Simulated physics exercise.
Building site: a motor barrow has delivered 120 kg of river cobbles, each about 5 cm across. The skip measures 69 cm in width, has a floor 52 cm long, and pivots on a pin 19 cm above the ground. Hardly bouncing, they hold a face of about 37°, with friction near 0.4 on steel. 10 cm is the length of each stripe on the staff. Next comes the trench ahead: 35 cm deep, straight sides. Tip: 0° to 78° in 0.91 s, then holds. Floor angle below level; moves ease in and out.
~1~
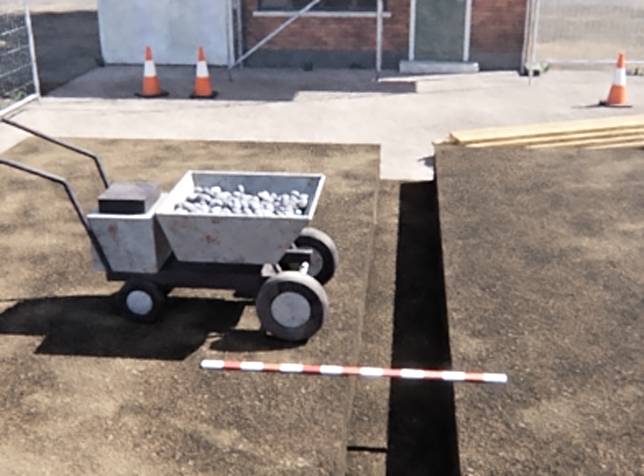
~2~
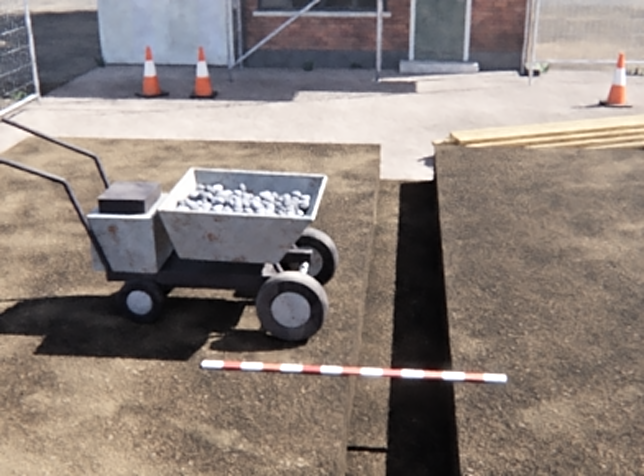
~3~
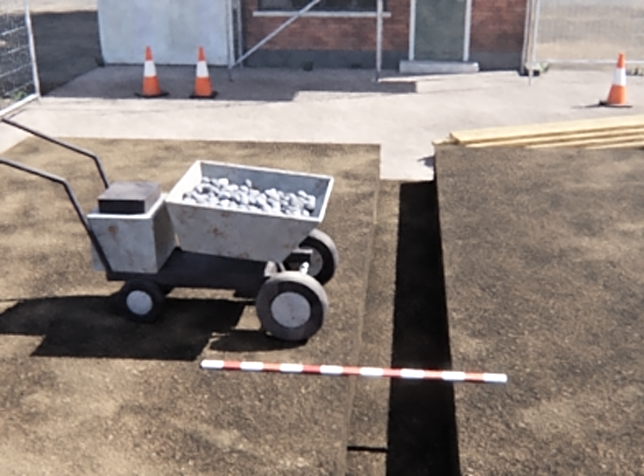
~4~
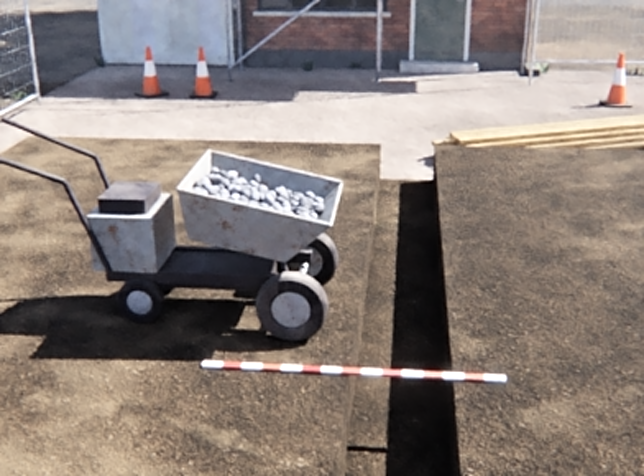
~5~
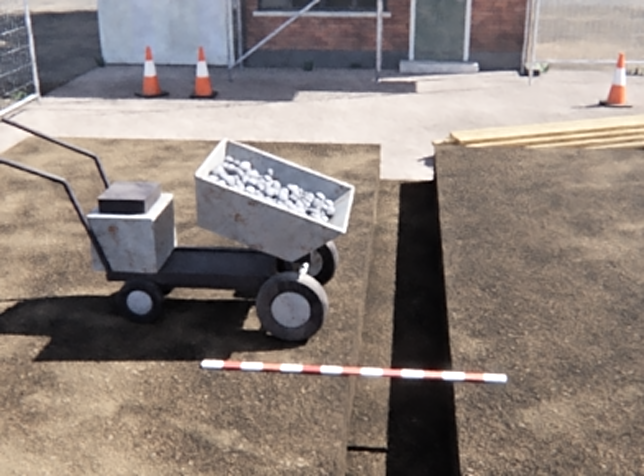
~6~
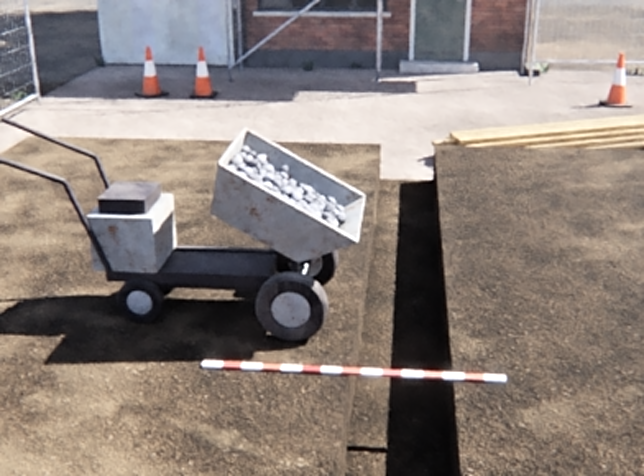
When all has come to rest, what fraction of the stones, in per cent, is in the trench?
At the end about 76 per cent of the stones are there.
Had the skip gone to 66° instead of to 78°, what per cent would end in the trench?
Roughly 70 per cent would end in the trench.
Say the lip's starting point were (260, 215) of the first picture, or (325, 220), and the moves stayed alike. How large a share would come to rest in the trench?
The first gives about 100 percent and the second about 55 percent.
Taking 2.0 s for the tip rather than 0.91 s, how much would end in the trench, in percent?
Near 95 per cent.
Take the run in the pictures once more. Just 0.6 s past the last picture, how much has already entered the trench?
I'd put it near 40 per cent.
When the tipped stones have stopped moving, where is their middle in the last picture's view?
(427, 361).
Then, 0.3 s after the last picture the floor is at 66°, 100 % in the skip; the foremost stones are at (386, 271).
Then, 0.6 s after the last picture the floor is at 78°, 52 % in the skip, 38 % in the trench, 10 % past the trench; the foremost stones are at (481, 324).
Then, 1.0 s after the last picture the floor is at 78°, 12 % in the skip, 64 % in the trench, 24 % past the trench; the foremost stones are at (588, 321).
Then, 2.9 s after the last picture the floor is at 78°, 0 % in the skip, 76 % in the trench, 24 % past the trench; the foremost stones are past the picture's edge.
